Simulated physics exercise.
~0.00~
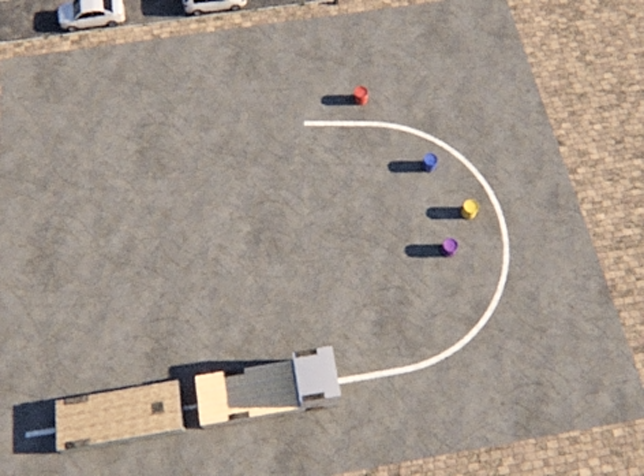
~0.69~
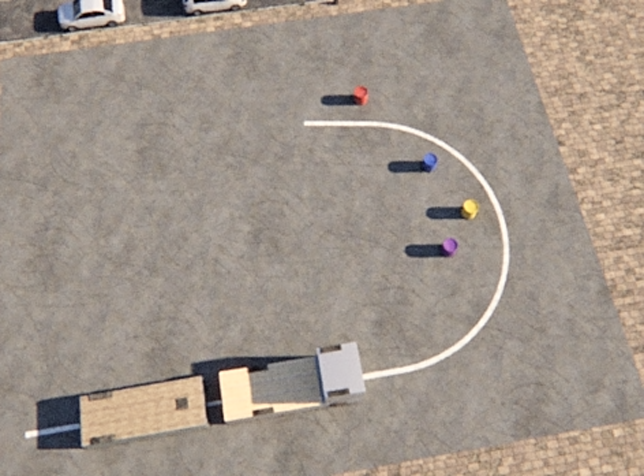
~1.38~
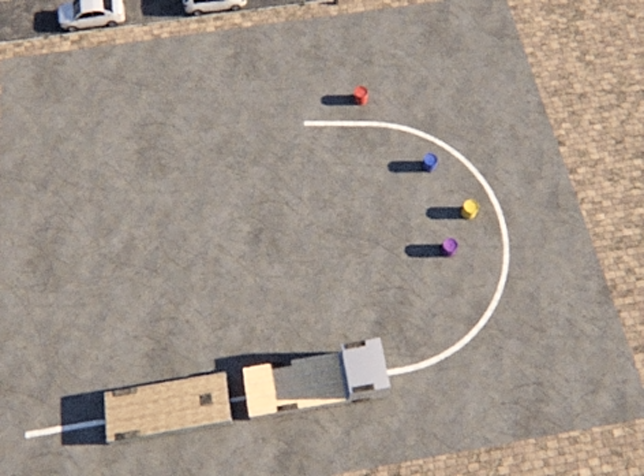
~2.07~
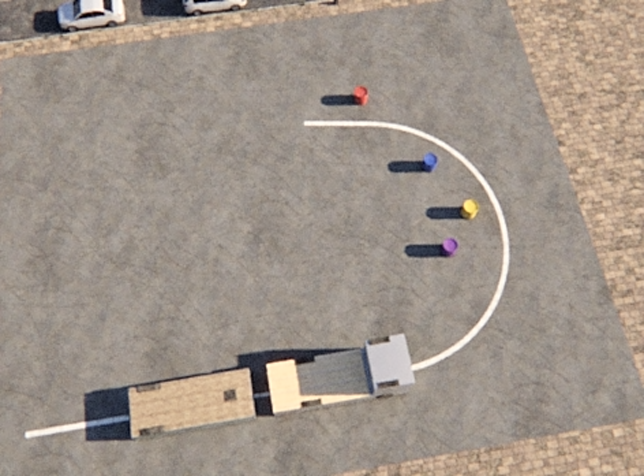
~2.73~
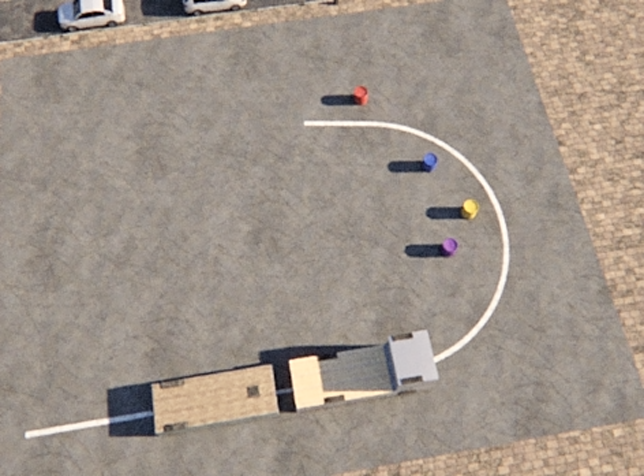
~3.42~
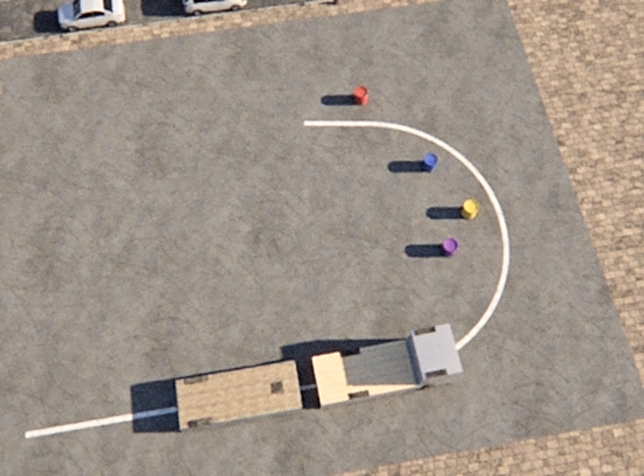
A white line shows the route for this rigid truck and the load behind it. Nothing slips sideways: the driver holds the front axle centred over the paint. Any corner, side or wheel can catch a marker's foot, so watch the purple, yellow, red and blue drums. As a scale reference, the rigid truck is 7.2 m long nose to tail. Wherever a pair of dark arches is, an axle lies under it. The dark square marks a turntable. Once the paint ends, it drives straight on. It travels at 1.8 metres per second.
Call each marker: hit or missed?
Purple hit. Yellow hit. Red hit. Blue hit.
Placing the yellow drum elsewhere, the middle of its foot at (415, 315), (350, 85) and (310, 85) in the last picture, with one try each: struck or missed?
One: Gets hit. Two: Stays safe. Three: Stays safe.
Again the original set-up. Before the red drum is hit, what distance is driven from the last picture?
Contact happens once about 21.5 m more has been driven.
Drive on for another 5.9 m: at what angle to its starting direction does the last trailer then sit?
The last trailer is now at about 0 degrees to its starting heading.
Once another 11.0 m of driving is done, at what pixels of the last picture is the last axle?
The axle sits near (387, 357).
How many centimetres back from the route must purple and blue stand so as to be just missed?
For purple around 60, for blue around 170.
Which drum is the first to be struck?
The yellow one is first.
After 10.0 s, the last axle is at (399, 351) of the last picture, 80 cm off the line; the rigid truck has hit yellow.
After 12.8 s, the last axle is at (451, 307) of the last picture, 175 cm off the line; the rigid truck has hit blue.
After 13.5 s, the last axle is at (459, 293) of the last picture, 190 cm off the line; the trailer has hit purple.
After 15.4 s, the last axle is at (470, 252) of the last picture, 225 cm off the line; the rigid truck has hit red.
After 25.4 s, the last axle is at (277, 121) of the last picture, 55 cm off the line; 4 of 4 struck in all.
